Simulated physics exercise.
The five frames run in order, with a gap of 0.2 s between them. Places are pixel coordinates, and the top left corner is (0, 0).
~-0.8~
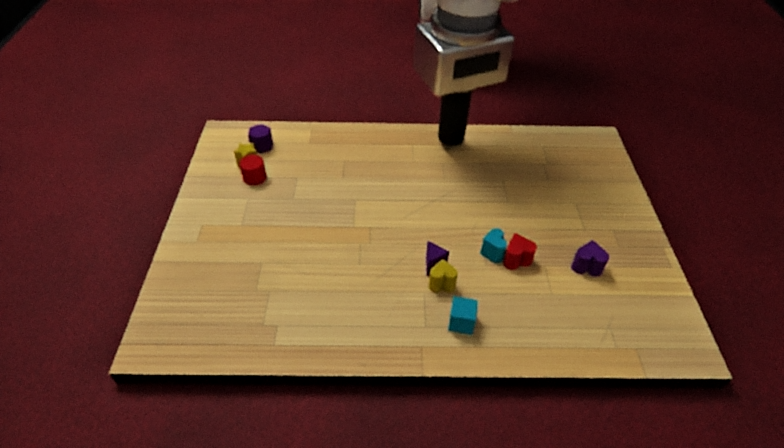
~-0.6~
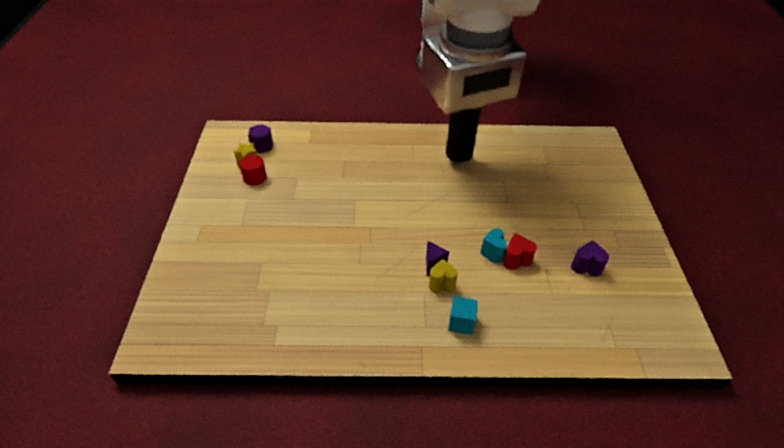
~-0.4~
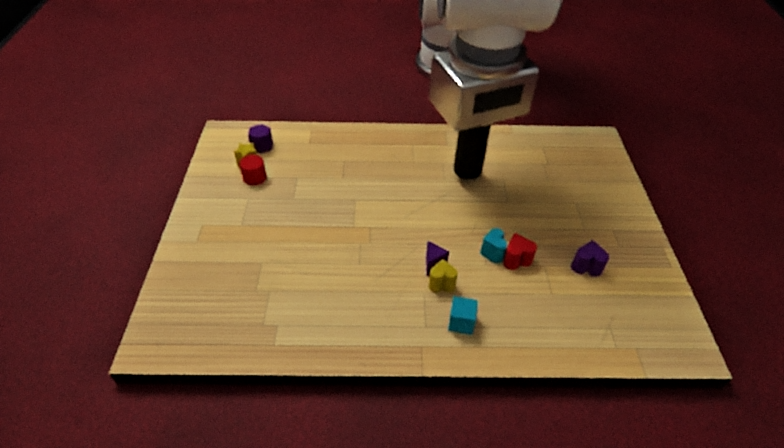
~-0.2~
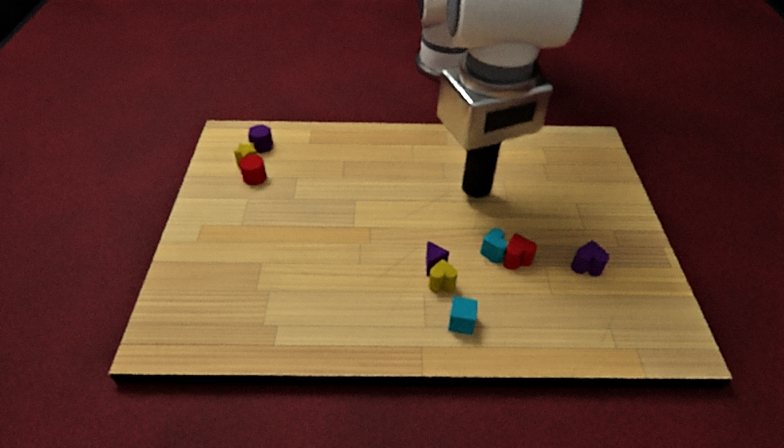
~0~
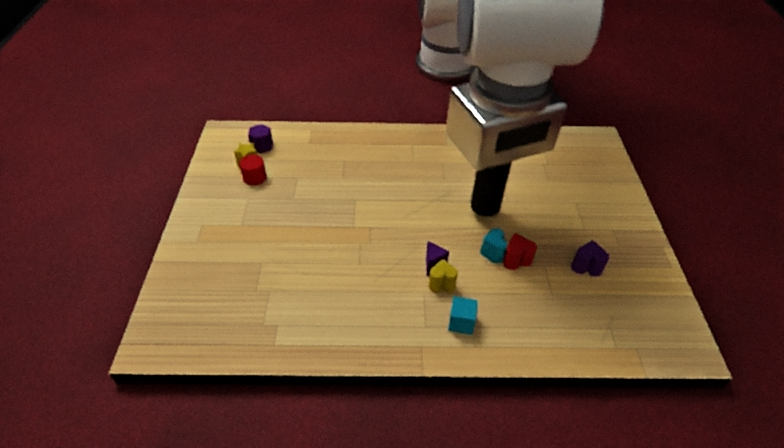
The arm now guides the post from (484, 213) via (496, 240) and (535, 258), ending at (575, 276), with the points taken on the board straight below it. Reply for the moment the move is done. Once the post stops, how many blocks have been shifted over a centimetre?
It displaces three or more.
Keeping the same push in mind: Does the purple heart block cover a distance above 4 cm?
Short answer: No.
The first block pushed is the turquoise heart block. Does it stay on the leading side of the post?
That block drops off.
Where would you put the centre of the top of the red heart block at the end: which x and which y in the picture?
The centre of its top will be at (543, 268).
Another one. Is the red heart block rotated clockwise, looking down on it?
I expect so.
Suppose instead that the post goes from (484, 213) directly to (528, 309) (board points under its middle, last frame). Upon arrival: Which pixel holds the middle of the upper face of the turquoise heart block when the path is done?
Just about (494, 272).
The first path, step by step. One third of the way, post at (498, 233); turquoise heart block at (500, 246), turned 30° clockwise.
Two thirds of the way, post at (537, 251); turquoise heart block at (504, 250), turned 70° clockwise; red heart block at (541, 265), turned 75° clockwise.
At the end, post at (578, 269); turquoise heart block at (504, 250), turned 70° clockwise; red heart block at (543, 268), turned 90° clockwise; purple heart block at (609, 253), turned 40° anticlockwise.
